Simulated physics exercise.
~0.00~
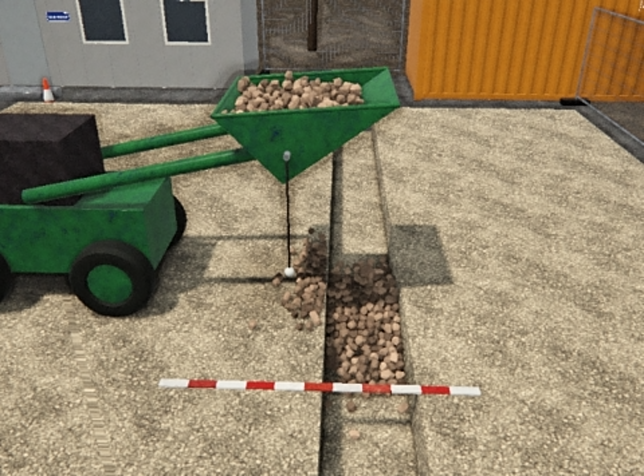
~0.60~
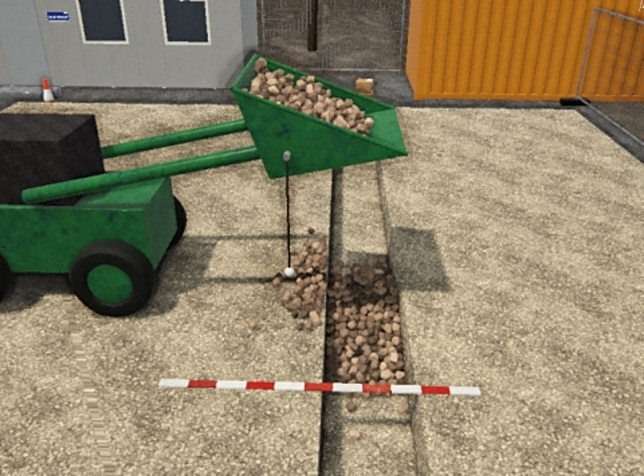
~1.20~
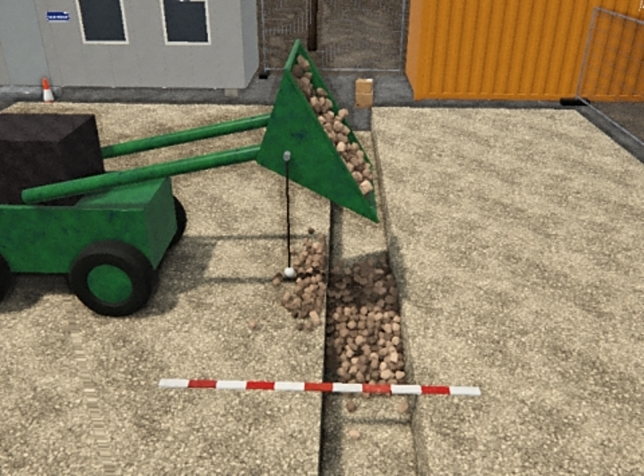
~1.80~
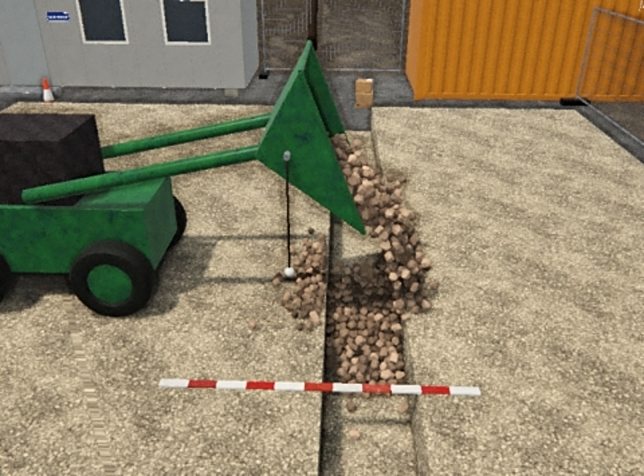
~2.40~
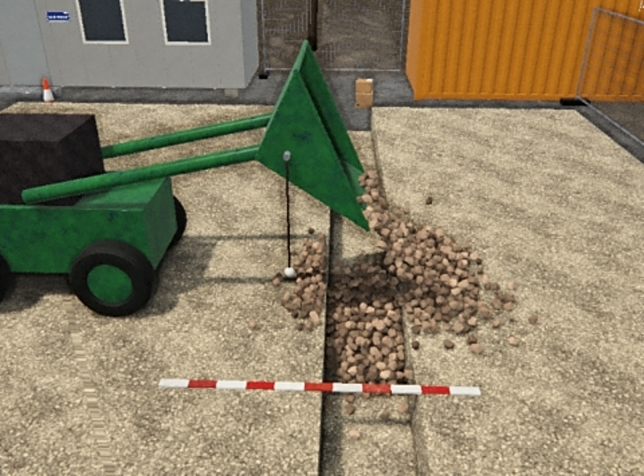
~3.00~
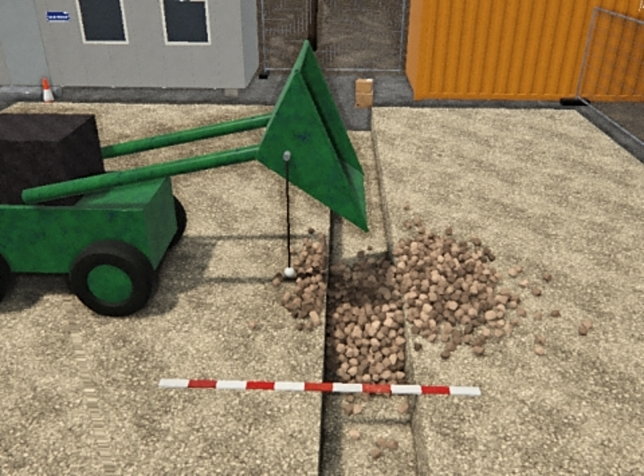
A green loader on the left holds its bucket of brownish stones over a narrow trench, seen from above in a gravel yard with a grey building and an orange container behind. Similar stones already lie in the trench and at its left edge, near a red-and-white staff. The bucket tips forward to the right until it points steeply down, its load still inside. Then the stones pour out in a stream, some dropping into the trench and many spilling over its right side. Finally the emptied bucket hangs tilted, with a broad heap lying right of the fuller trench.
